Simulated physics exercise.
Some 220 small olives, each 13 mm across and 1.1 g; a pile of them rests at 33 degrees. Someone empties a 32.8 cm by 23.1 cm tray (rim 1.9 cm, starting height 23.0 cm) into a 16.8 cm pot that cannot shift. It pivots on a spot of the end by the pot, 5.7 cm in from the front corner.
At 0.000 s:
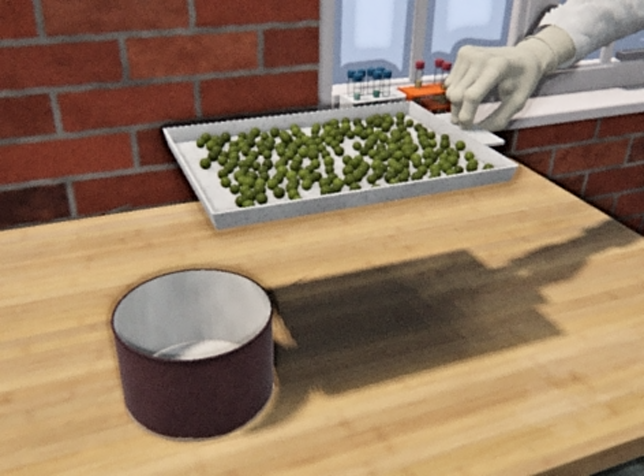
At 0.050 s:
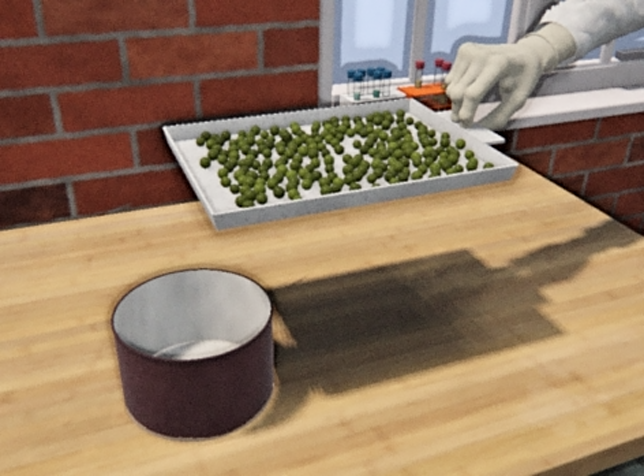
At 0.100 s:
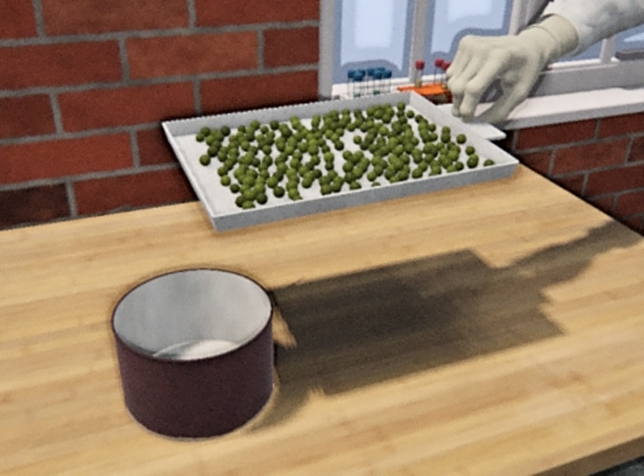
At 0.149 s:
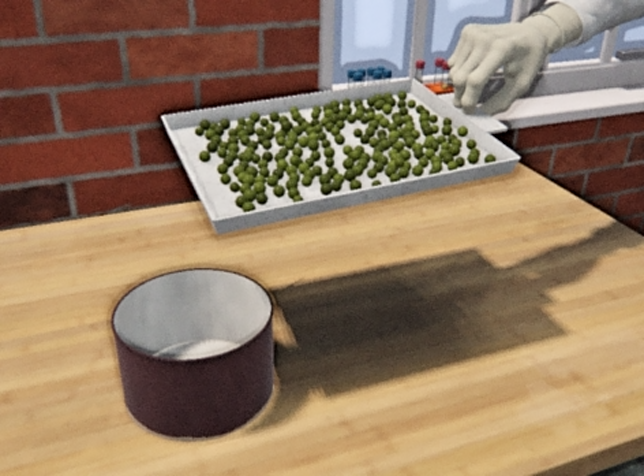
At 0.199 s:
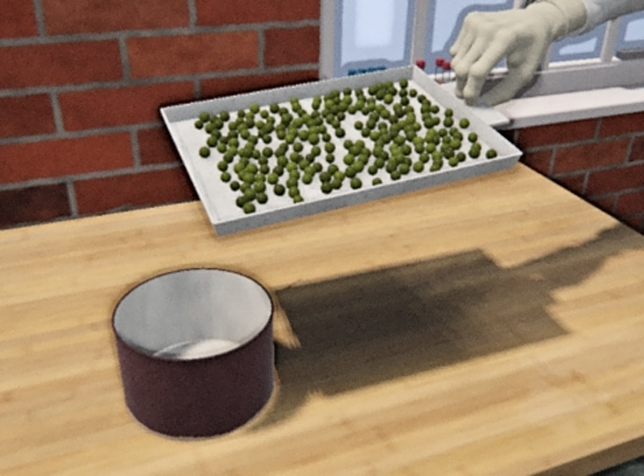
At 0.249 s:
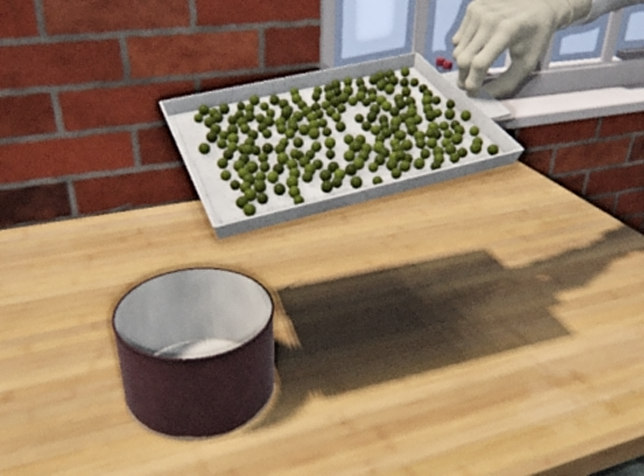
A pale gloved hand with a white sleeve holds the far right corner of a shallow, light-grey tray of small green olives, above a pale wooden counter seen from slightly above, beside a red brick wall and window. A dark maroon pot with a whitish inside stands at left front, near small blue-topped and red-topped items behind. The hand slowly raises the tray's far side, tilting it slightly toward the viewer, while the camera stays still.
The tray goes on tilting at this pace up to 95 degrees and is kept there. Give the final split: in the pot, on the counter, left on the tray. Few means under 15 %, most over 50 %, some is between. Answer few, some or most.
Pot some, counter most, tray few.
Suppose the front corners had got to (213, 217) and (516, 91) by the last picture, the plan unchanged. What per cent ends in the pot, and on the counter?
Pot 55, counter 45.
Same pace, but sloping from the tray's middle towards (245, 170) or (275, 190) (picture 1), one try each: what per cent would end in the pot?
Some 45 and 65 per cent.
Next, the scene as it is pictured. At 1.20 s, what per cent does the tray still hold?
About 95 per cent.
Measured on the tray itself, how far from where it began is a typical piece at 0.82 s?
Some 6 cm.
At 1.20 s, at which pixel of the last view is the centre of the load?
At about (320, 147).
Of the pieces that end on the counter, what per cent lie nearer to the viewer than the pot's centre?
Roughly 100 per cent.
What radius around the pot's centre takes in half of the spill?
Roughly 18 cm.
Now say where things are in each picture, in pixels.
The first picture shows tray tilt 0 degrees, front corners at (216, 211) and (512, 164); middle of the pieces at (339, 151); pot at (193, 310).
The second picture shows tray tilt 1 degrees, front corners at (216, 212) and (513, 163); middle of the pieces at (339, 150).
The third picture shows tray tilt 3 degrees, front corners at (216, 214) and (513, 161); middle of the pieces at (339, 146).
The fourth picture shows tray tilt 6 degrees, front corners at (216, 217) and (515, 156), lowest corner left front; middle of the pieces at (340, 140).
The fifth picture shows tray tilt 9 degrees, front corners at (217, 220) and (516, 152), lowest corner left front; middle of the pieces at (340, 133).
The sixth picture shows tray tilt 13 degrees, front corners at (217, 223) and (518, 148), lowest corner left front; middle of the pieces at (341, 127); pot at (194, 309). Its pace works out near 70 degrees a second.
After 0.82 s, tilt 51 degrees; the tray holds 100 %, the pot 0 %.
After 1.20 s, tilt 77 degrees; the tray holds 95 %, the pot 0 %.
After 1.67 s, tilt 95 degrees; the tray holds 10 %, the pot 25 %.
At rest (2.7 s), pot 35 %, counter 65 %, tray 0 %.
